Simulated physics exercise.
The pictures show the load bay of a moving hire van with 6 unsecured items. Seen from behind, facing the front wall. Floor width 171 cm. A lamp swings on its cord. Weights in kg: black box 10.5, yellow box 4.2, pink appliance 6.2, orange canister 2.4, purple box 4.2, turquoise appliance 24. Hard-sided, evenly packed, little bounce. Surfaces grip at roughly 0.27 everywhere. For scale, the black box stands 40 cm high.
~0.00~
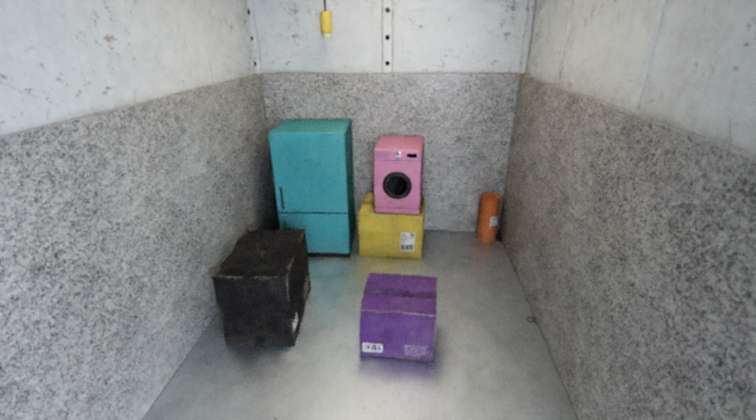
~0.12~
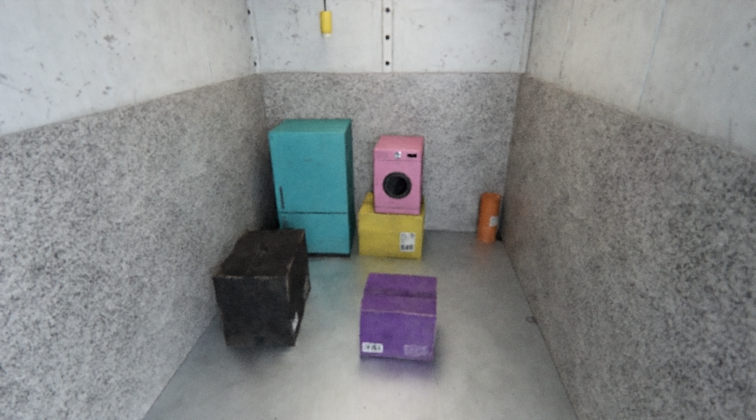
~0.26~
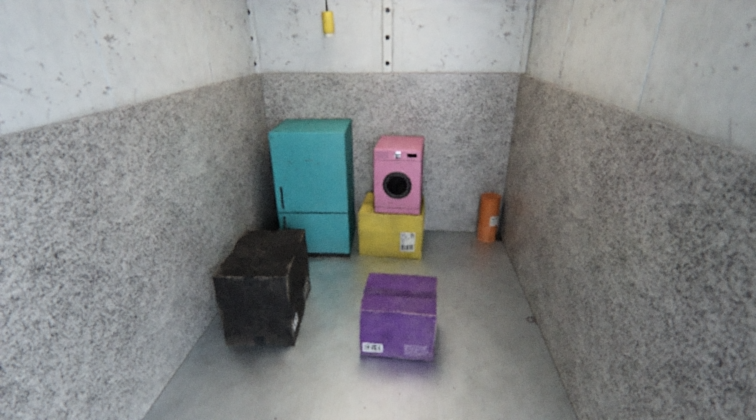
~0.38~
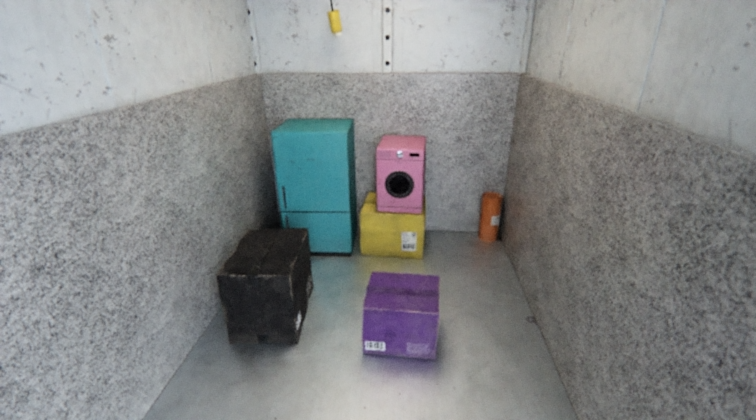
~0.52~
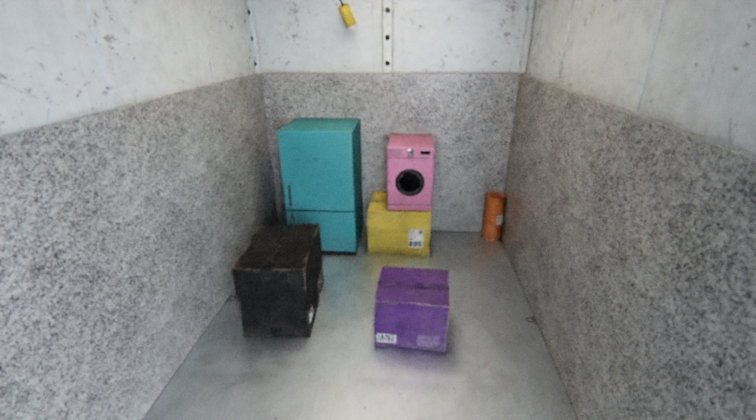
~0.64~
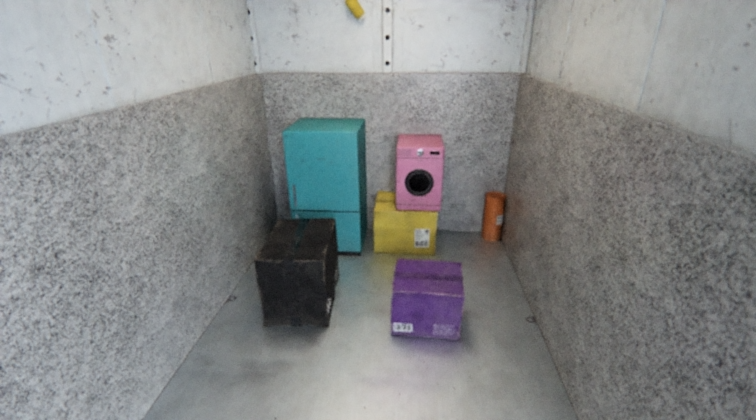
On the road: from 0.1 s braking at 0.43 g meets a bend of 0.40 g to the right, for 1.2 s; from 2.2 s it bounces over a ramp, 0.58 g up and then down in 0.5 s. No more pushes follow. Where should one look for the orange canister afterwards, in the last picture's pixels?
Resting place of the orange canister: (493, 216).
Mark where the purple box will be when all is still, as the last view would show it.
Around (484, 237).
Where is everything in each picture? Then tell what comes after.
The first frame shows smooth; orange canister (489, 218); black box (268, 284).
The second frame shows smooth; pink appliance (400, 174); purple box (400, 315).
The third frame shows load feels 0.28 g forwards, 0.26 g right; turquoise appliance (317, 187); black box (268, 284).
The fourth frame shows load feels 0.43 g forwards, 0.40 g right; yellow box (395, 224); pink appliance (402, 173) slid 2 cm.
The fifth frame shows load feels 0.43 g forwards, 0.40 g right; black box (284, 277) slid 9 cm; purple box (413, 307) slid 9 cm.
The sixth frame shows load feels 0.43 g forwards, 0.40 g right; orange canister (493, 216) slid 4 cm; black box (302, 269) slid 20 cm.
After 0.84 s, load feels 0.43 g forwards, 0.40 g right; orange canister slid 4 cm near (493, 216); black box slid 49 cm; purple box slid 49 cm.
After 1.14 s, load feels 0.28 g forwards, 0.26 g right; orange canister slid 4 cm near (493, 216); pink appliance leaning 15°; purple box slid 92 cm.
At rest (3.3 s), not toppled but over 15 cm from the start, black box, yellow box, pink appliance, purple box and turquoise appliance; the last one in place, give or take 15 cm. In the last view, orange canister near (493, 217).
